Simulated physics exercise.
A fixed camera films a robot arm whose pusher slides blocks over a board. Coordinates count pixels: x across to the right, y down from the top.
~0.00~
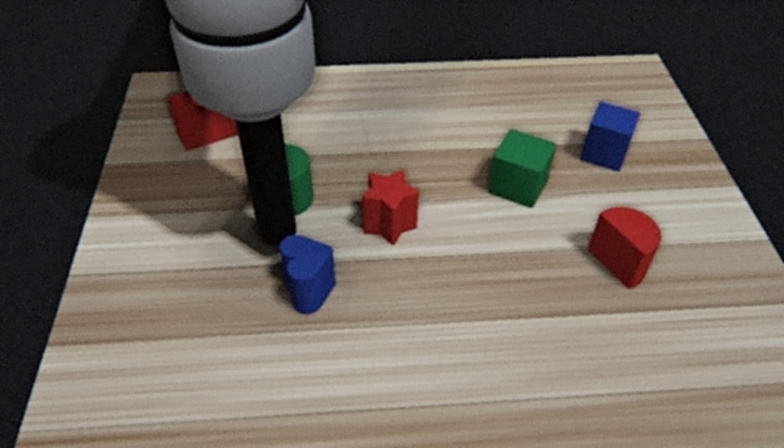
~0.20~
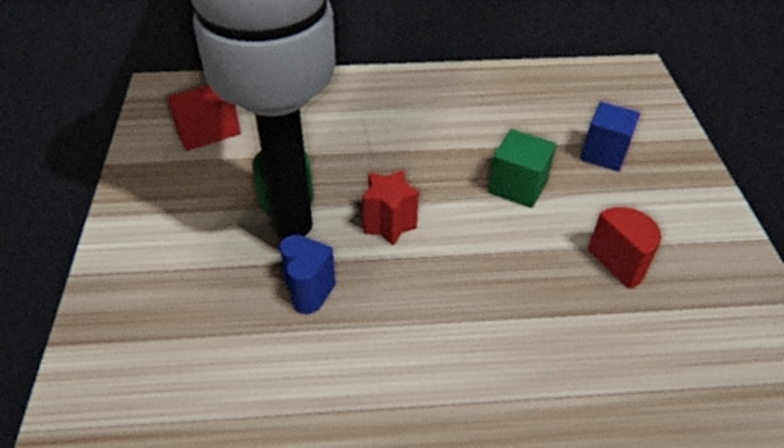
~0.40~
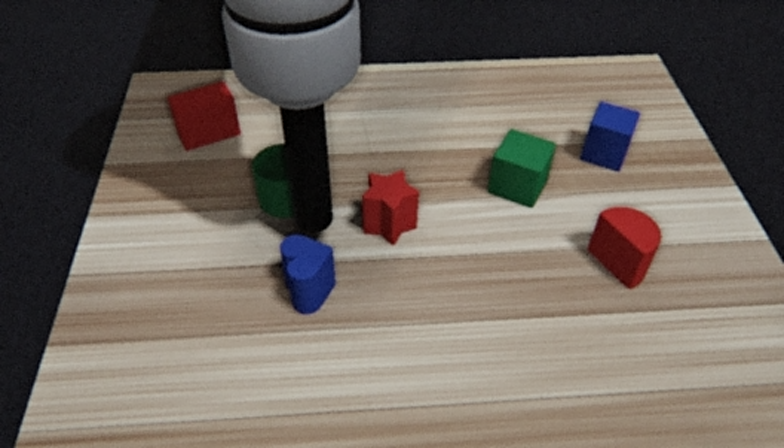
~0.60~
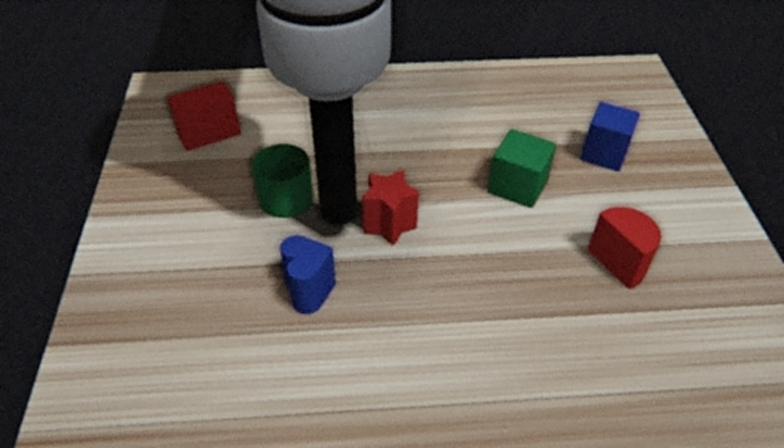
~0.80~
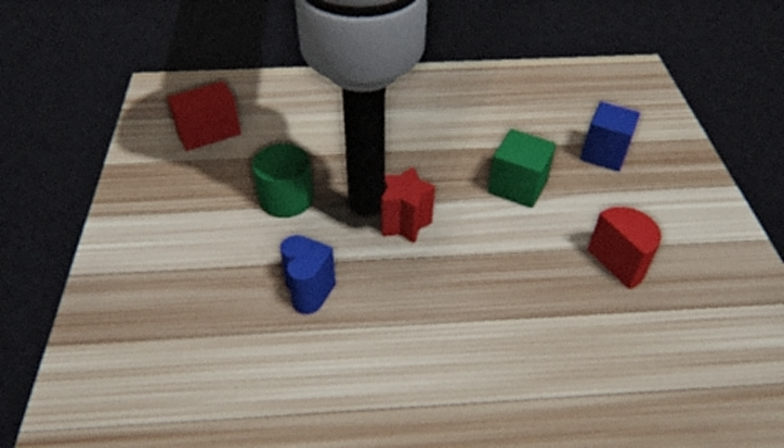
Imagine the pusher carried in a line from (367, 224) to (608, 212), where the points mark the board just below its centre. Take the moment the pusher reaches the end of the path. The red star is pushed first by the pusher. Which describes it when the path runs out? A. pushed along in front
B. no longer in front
I'll go with A - pushed along in front.
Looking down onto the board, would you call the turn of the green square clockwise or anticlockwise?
It spins against the clock.
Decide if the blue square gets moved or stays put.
The push misses it.
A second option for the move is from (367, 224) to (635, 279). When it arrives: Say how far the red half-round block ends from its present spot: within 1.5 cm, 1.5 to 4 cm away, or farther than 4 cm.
It is going to finish 1.5 to 4 cm from where it is now.
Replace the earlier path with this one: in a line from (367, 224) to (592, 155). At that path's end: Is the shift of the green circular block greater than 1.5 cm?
My answer is no.
The first path, step by step. One third of the way, pusher (452, 200); red star (493, 183).
Two thirds of the way, pusher (535, 196); red star (578, 183); green square (533, 145), turned 20° anticlockwise.
At the end, pusher (615, 191); red star (660, 181), turned 15° clockwise; green square (533, 145), turned 20° anticlockwise; blue square not moved; red half-round block not moved.
